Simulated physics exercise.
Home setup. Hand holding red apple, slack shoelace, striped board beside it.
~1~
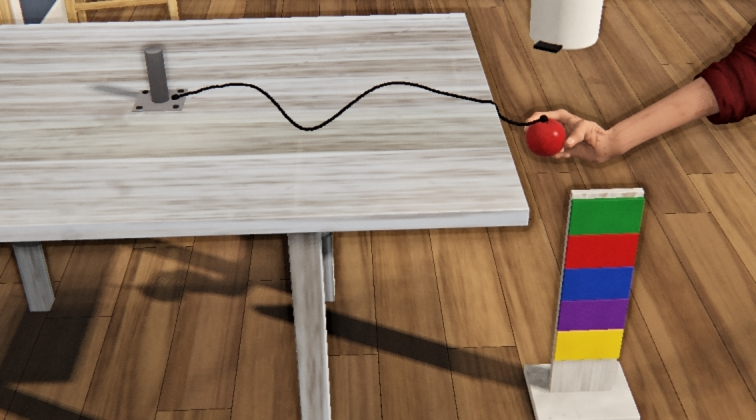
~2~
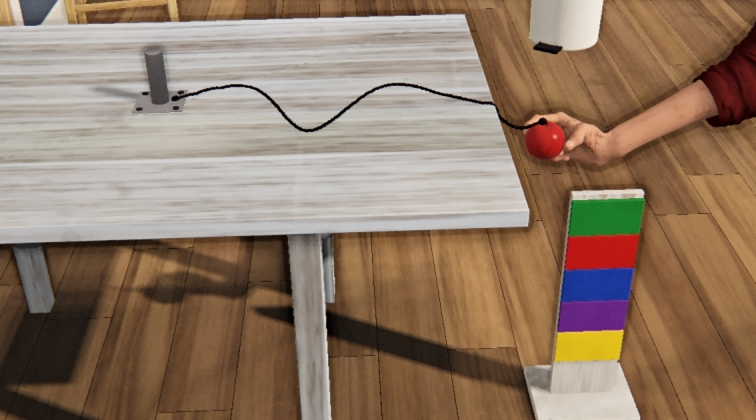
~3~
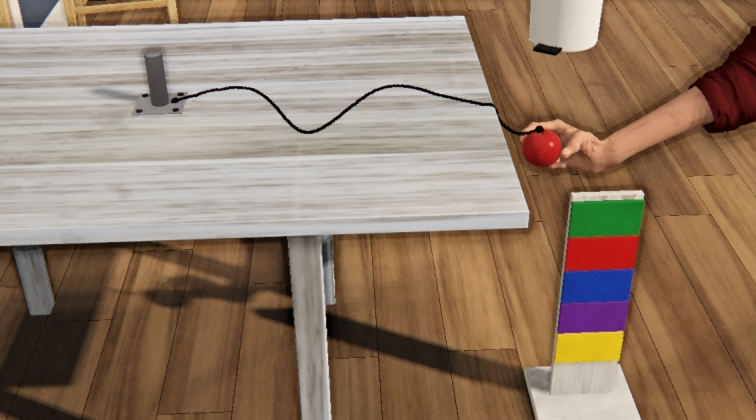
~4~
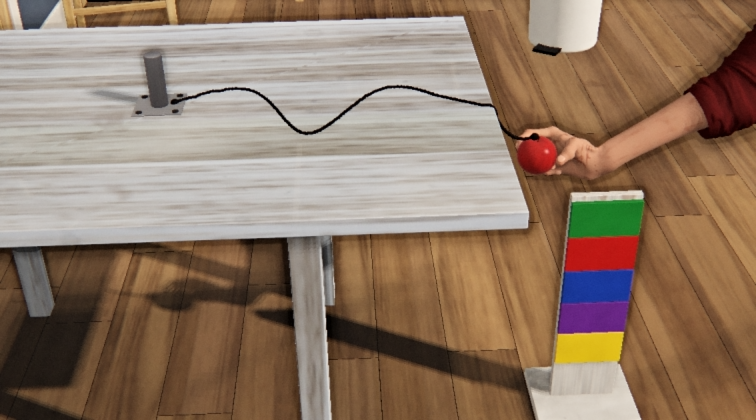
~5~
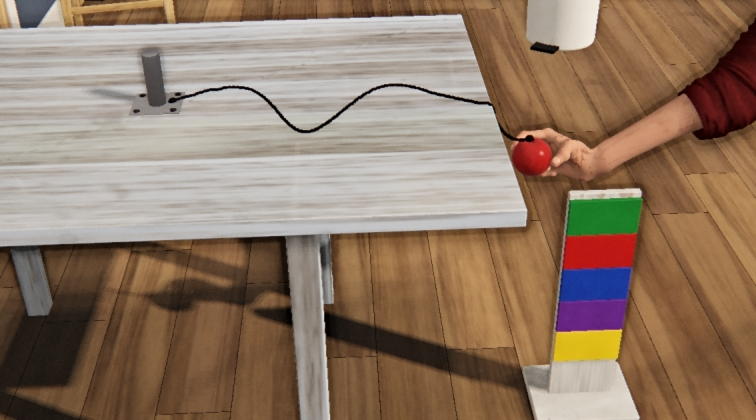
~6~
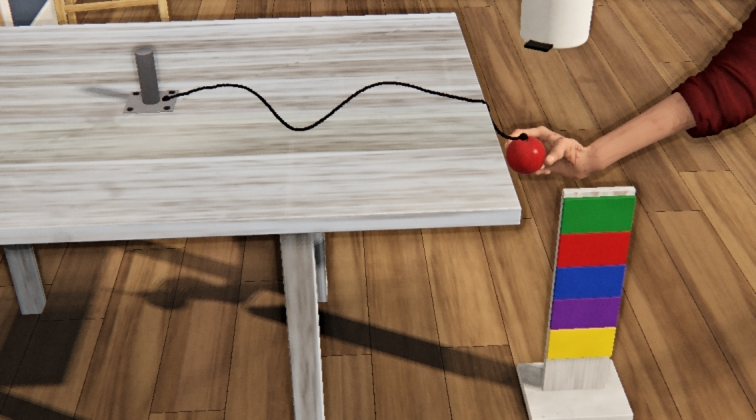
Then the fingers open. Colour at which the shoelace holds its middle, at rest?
Blue.
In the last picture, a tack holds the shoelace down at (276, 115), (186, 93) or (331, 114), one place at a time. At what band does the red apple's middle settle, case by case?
Going through them one at a time, the answers are red; blue; green.
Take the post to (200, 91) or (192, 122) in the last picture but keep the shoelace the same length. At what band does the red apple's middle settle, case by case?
First try: Purple; second try: Purple.
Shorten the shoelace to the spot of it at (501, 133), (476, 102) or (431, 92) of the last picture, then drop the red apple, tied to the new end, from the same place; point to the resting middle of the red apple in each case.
Try by try, the places come out as (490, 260), (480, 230) and (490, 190).
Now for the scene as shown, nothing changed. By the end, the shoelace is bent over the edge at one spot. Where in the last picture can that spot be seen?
You'd find it at roughly (367, 88).
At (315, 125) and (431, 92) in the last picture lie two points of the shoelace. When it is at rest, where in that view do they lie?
(388, 100) and (484, 167).
Early on, apple near (500, 270); level with blue.
Midway, apple near (448, 279); level with blue.
Near the end, apple near (487, 280); level with blue.
Finally, apple near (483, 278); level with blue. Its middle rests at the blue band.
